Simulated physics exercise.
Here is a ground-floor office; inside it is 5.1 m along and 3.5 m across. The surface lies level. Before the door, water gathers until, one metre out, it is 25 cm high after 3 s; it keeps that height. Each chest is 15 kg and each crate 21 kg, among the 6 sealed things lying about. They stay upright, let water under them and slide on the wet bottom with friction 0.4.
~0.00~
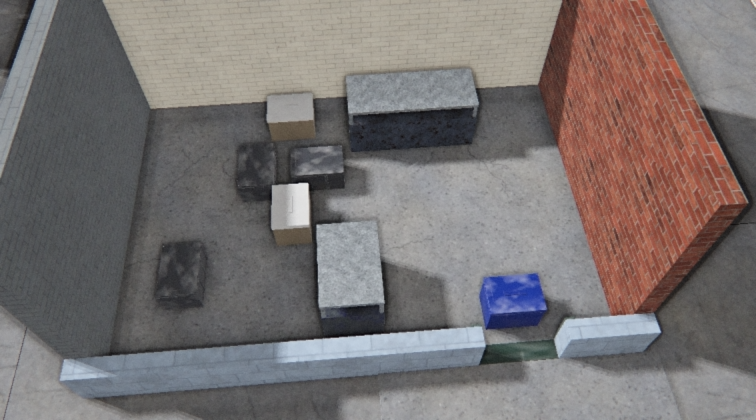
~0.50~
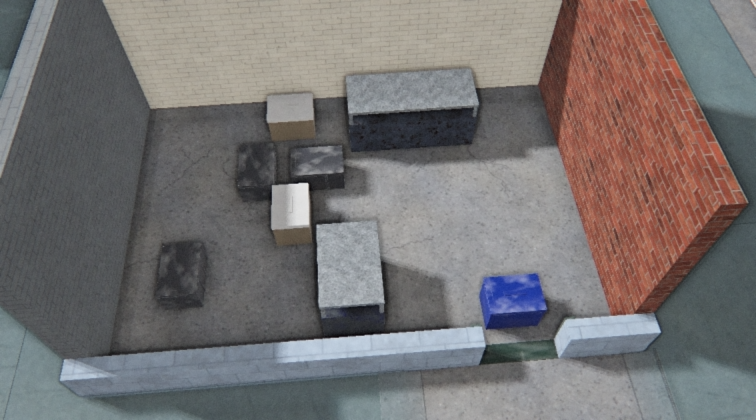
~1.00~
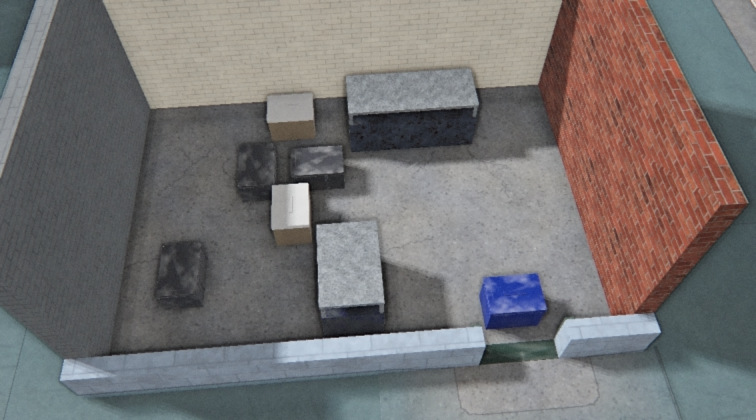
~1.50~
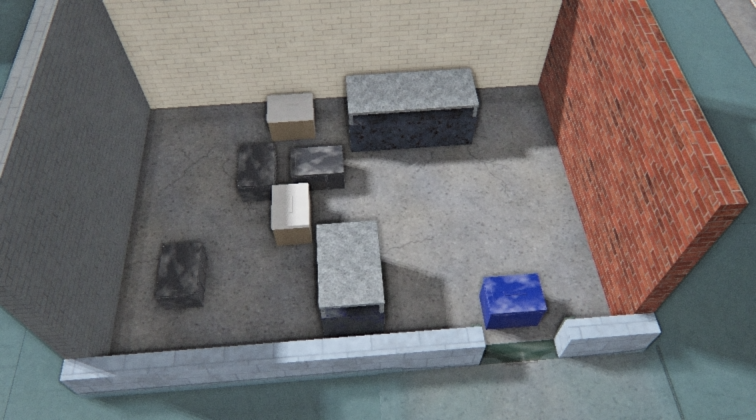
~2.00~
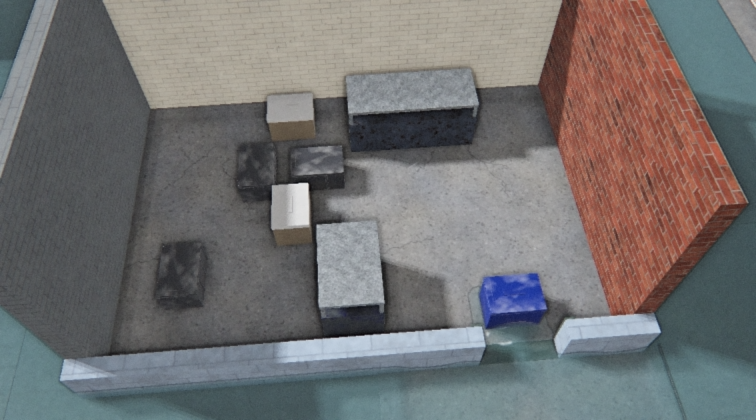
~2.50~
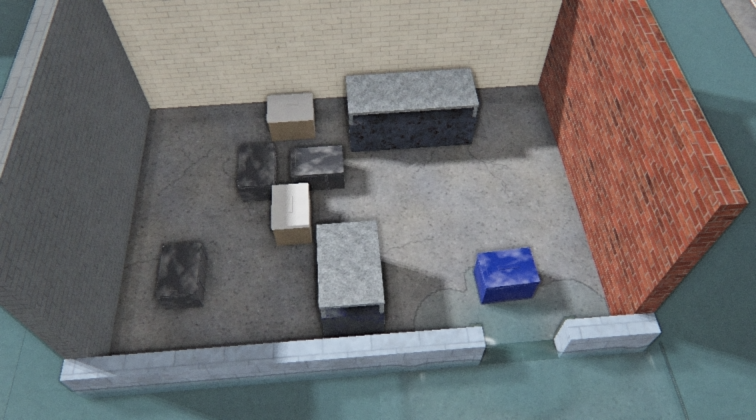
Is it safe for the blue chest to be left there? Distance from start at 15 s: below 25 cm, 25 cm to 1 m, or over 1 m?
Over 1 m.
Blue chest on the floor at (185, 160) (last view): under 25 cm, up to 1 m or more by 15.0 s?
By then it winds up well off.
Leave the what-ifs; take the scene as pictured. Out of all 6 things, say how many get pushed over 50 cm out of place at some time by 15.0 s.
It adds up to 6.
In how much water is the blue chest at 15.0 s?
13 cm, roughly.
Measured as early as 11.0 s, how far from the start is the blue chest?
By that time, close to 300 cm.
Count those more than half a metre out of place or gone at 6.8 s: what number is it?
I count 1.
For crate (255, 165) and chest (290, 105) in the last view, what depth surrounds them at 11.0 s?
Some 6 cm at the first, some 8 cm at the second.
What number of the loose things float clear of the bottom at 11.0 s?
I'd say 2 of them.
After 3.5 s the blue chest is near (491, 199), 1.1 m from its start, aground; 0 afloat.
After 6.8 s the blue chest is near (486, 132), 2.1 m from its start, afloat; 1 afloat.
After 11.0 s the blue chest is near (487, 81), 2.9 m from its start, afloat; 2 afloat.
After 15.0 s the blue chest is near (487, 80), 2.9 m from its start, afloat; 6 afloat.
